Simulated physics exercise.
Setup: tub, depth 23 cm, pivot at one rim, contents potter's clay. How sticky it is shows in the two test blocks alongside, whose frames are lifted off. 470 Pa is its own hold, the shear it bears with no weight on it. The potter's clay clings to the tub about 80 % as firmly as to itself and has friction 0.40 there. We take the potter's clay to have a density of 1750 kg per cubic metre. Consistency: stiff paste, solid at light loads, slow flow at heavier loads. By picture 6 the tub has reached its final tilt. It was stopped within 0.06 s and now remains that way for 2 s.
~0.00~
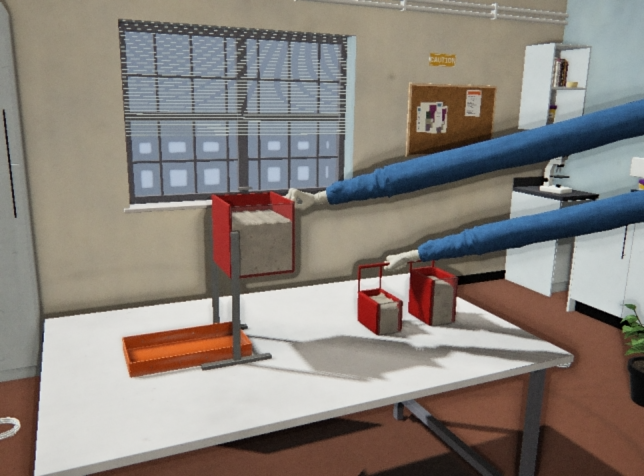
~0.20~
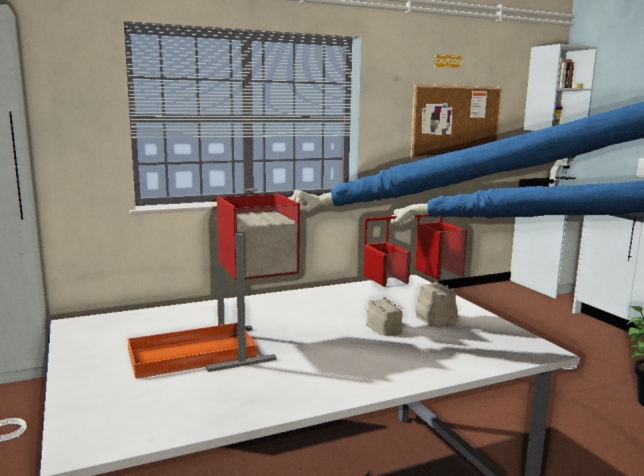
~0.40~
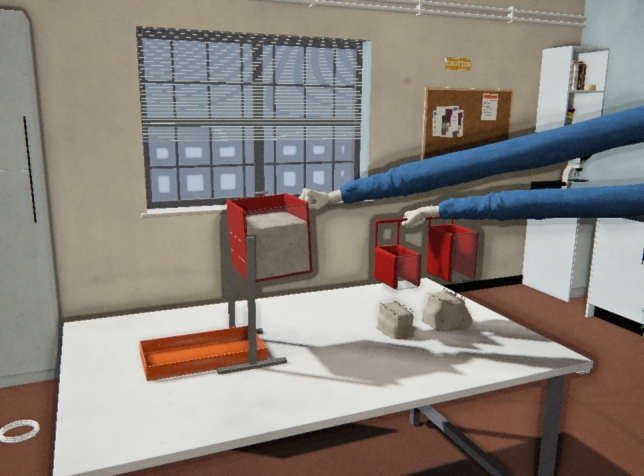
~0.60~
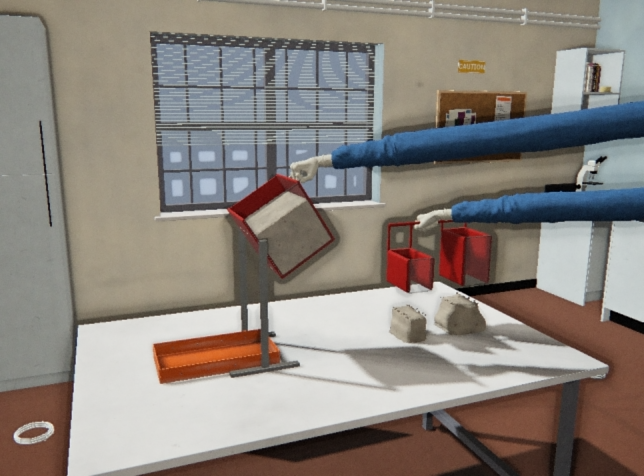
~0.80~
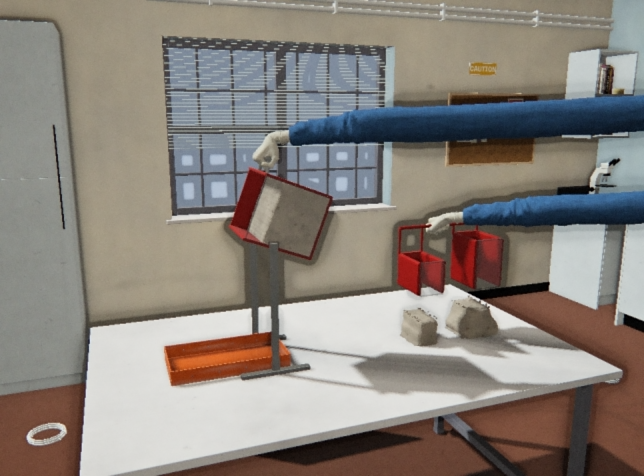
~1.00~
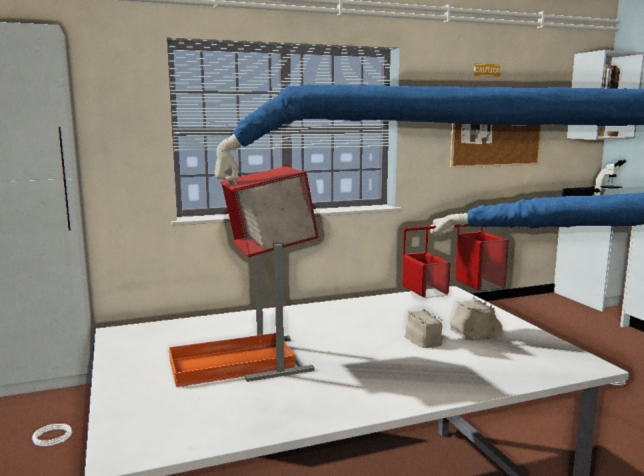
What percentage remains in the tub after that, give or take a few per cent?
44 %.
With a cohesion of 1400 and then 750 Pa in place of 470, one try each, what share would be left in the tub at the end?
100 %, then 35 %.
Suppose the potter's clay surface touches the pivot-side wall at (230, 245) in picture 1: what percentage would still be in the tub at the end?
Then about 55 %.
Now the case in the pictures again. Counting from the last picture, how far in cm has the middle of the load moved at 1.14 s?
I'd estimate roughly 6 centimetres.
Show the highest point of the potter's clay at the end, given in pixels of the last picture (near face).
Around (292, 215).
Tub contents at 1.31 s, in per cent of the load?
About 55 %.
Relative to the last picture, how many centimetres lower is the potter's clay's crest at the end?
About 12 cm.
After 1.14 s, the tub is at 101 degrees and holds 93 %.
After 1.31 s, the tub is at 101 degrees and holds 56 %.
After 1.48 s, the tub is at 101 degrees and holds 46 %.
After 1.65 s, the tub is at 101 degrees and holds 44 %.
After 3.00 s, at the end, the tub is at 101 degrees and holds 44 %.
